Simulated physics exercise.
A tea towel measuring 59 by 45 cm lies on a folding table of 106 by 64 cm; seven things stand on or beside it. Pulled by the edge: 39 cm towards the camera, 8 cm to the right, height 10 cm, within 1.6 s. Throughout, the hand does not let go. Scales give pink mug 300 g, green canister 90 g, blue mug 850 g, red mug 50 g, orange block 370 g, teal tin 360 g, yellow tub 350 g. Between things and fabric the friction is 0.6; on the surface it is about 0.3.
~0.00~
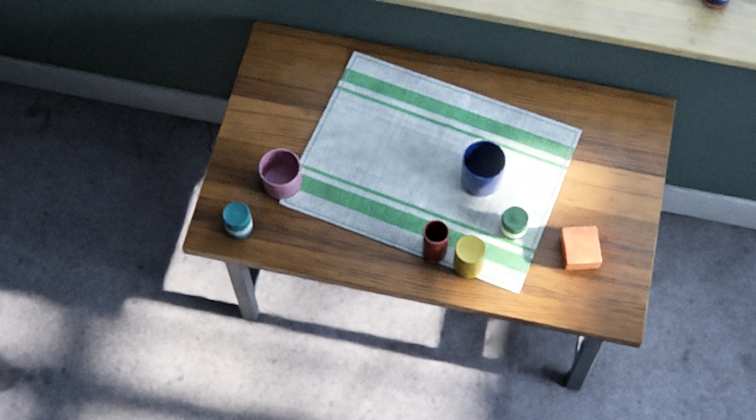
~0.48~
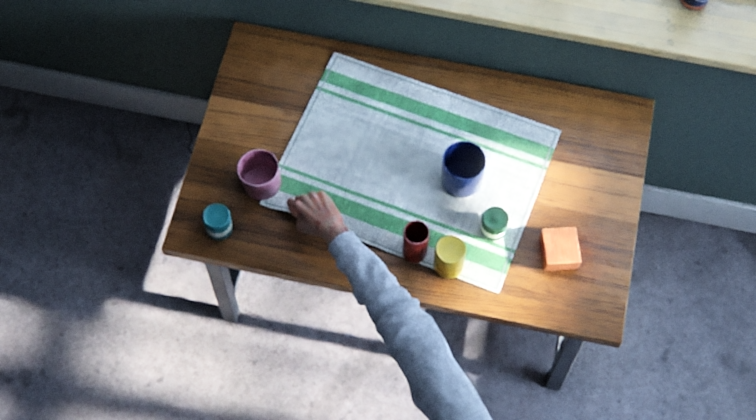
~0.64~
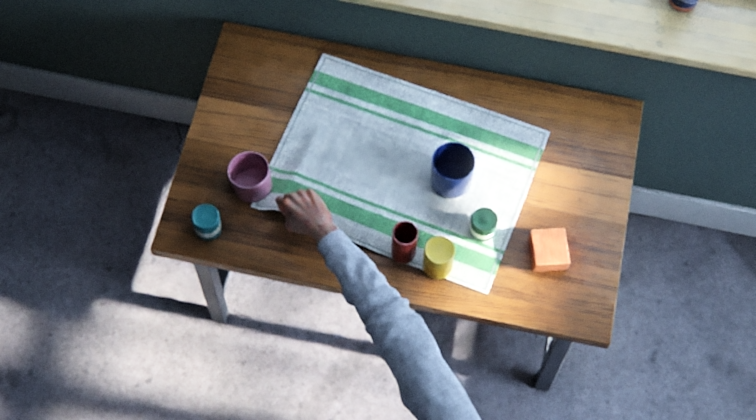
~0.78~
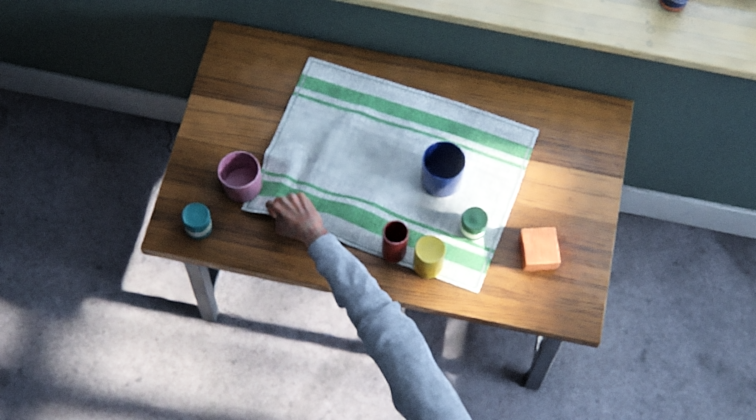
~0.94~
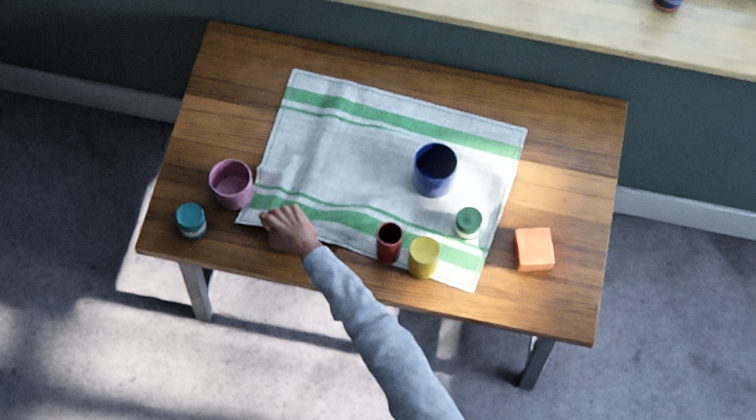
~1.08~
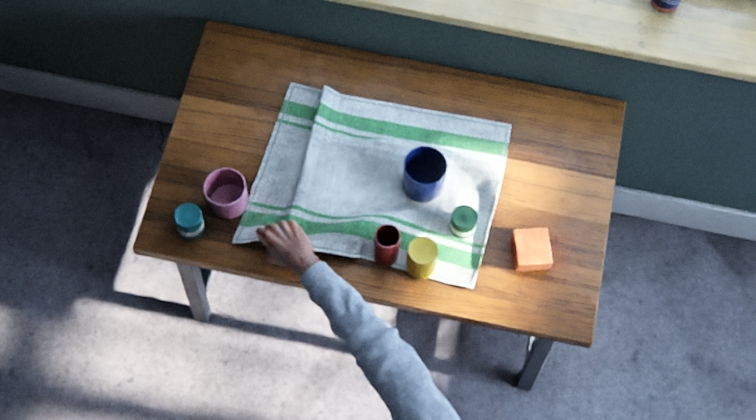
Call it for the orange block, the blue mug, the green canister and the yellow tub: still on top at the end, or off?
Call: Orange block: Still on top, blue mug: Still on top, green canister: Still on top, yellow tub: Off.
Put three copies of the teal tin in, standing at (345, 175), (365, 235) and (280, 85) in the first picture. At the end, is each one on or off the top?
First leaves the top, second leaves the top, third keeps its place.
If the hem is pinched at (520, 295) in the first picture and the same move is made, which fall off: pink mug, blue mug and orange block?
Pink mug is left on top, blue mug is lost, orange block is left on top.
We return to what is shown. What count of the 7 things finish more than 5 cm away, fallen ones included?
Count recorded: 5.
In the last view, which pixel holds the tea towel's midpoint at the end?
The midpoint is close to pixel (294, 273).
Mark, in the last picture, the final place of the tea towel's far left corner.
In the final picture it's somewhere around (254, 206).
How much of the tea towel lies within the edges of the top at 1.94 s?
I'd estimate close to 70 per cent.
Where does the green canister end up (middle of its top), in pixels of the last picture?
At about (400, 259).
By 1.4 s, 95 % of the tea towel is still over the top; blue mug 10 cm off its start, green canister 5 cm off its start, yellow tub 2 cm off its start.
By 1.6 s, 85 % of the tea towel is still over the top; blue mug 20 cm off its start, green canister 10 cm off its start, yellow tub 5 cm off its start.
By 1.9 s, 70 % of the tea towel is still over the top; blue mug 28 cm off its start at (336, 227), green canister 16 cm off its start at (402, 243), yellow tub 12 cm off its start at (398, 294).
By 2.2 s, 60 % of the tea towel is still over the top; blue mug 33 cm off its start, yellow tub over the edge, green canister 19 cm off its start.
By 3.8 s, 60 % of the tea towel is still over the top; yellow tub over the edge, blue mug 33 cm off its start at (324, 246), green canister 19 cm off its start at (400, 259), orange block 0 cm off its start at (533, 246).
